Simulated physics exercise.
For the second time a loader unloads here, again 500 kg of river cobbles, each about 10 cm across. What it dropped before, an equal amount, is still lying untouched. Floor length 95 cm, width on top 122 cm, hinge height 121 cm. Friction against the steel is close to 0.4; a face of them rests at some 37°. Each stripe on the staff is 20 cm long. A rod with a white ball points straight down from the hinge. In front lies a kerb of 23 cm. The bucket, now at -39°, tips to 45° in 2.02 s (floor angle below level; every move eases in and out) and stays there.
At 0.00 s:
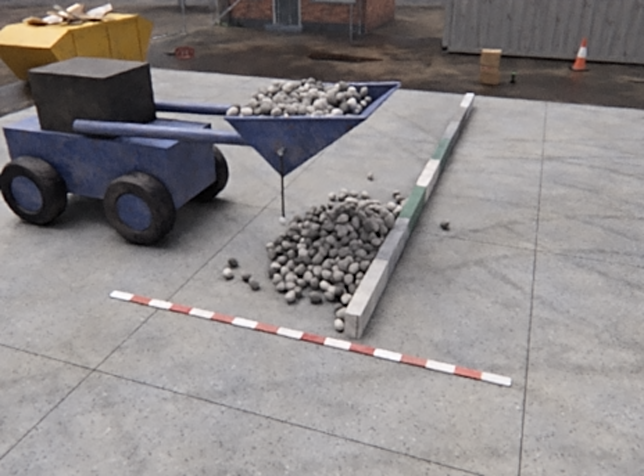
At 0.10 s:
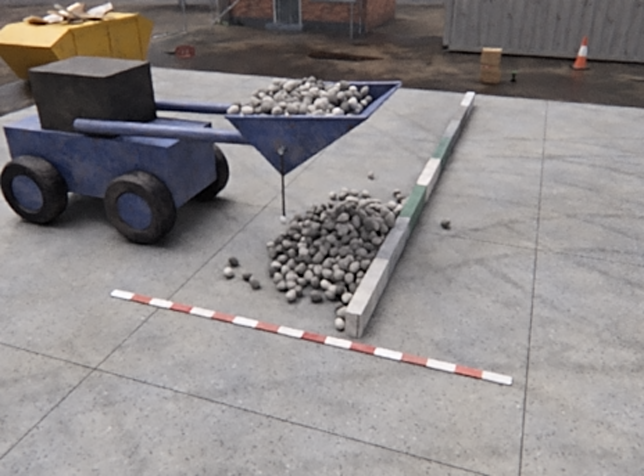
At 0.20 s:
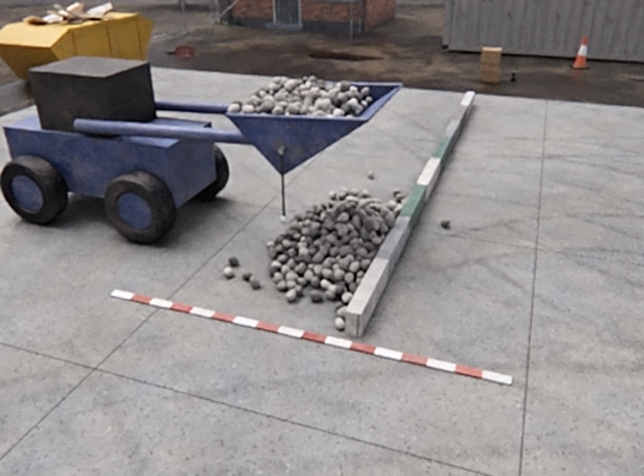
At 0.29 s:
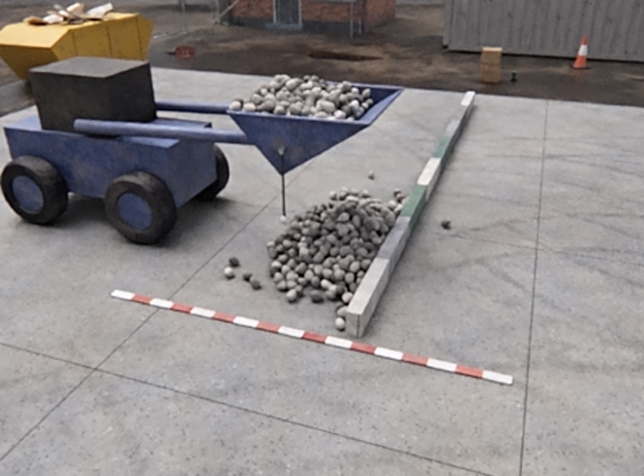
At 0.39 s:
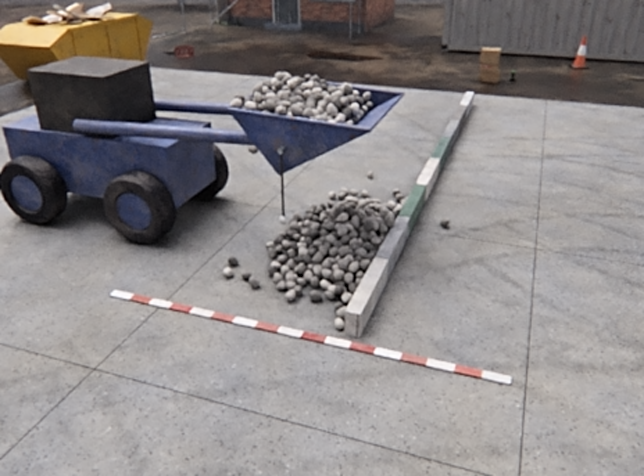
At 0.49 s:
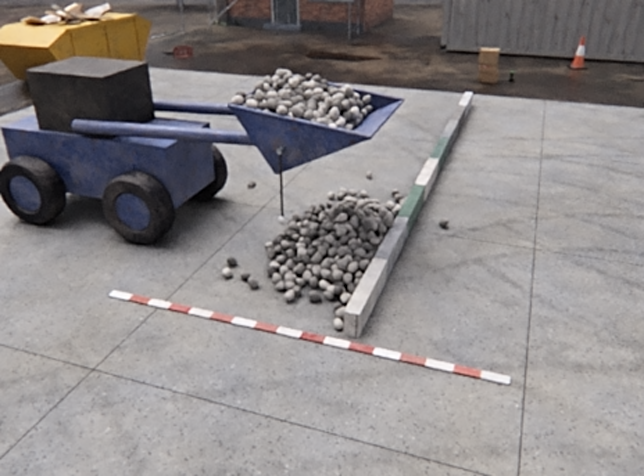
To begin with, a blue loader holds its bucket of grey stones above an earlier pile beside a long kerb. The bucket slowly tilts forward, its lip dipping slightly, while the load shifts a little into a more peaked heap and the pile on the ground stays still.
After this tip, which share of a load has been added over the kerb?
About 39 per cent.
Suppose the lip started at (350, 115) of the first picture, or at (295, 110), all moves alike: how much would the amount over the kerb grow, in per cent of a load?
About 25 and 0 per cent.
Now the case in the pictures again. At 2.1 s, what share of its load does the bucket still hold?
Roughly 10 per cent is still inside.
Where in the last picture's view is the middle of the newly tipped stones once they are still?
Near (381, 238).
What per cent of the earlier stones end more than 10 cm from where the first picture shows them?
Roughly 5 per cent of them.
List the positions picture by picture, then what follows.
Lip at (366, 118), floor tilted -39°, highest stones at (316, 90). The earlier load is highest near (361, 220), 29 cm above ground level, 100 % on this side of the kerb, in the first frame.
The bucket is at -38°, its lip at (367, 118); the top of the load is at (316, 89); the stones move at 0.1 m/s on average, in the second frame.
Lip at (368, 120), floor tilted -37°, highest stones at (311, 87); the stones move at 0.1 m/s on average, in the third frame.
The bucket is at -34°, its lip at (370, 125); the top of the load is at (298, 84); the stones move at 0.2 m/s on average, in the fourth frame.
The bucket is at -31°, its lip at (371, 130); the top of the load is at (289, 82); the stones move at 0.2 m/s on average, in the fifth frame.
Lip at (371, 137), floor tilted -27°, highest stones at (285, 81); the stones move at 0.2 m/s on average, in the sixth frame.
After 1.5 s the floor is at 32°; in per cent of one load, 89 in the bucket, 111 on this side of the kerb, 1 over the kerb; the foremost stones are at (402, 227).
After 2.1 s the floor is at 45°; in per cent of one load, 11 in the bucket, 160 on this side of the kerb, 28 over the kerb; the foremost stones are at (480, 263).
After 2.5 s the floor is at 45°; in per cent of one load, 1 in the bucket, 162 on this side of the kerb, 37 over the kerb; the foremost stones are at (524, 259).
After 5.3 s the floor is at 45°; in per cent of one load, 0 in the bucket, 161 on this side of the kerb, 39 over the kerb; the foremost stones are at (559, 258). Net gain over the kerb, 39.
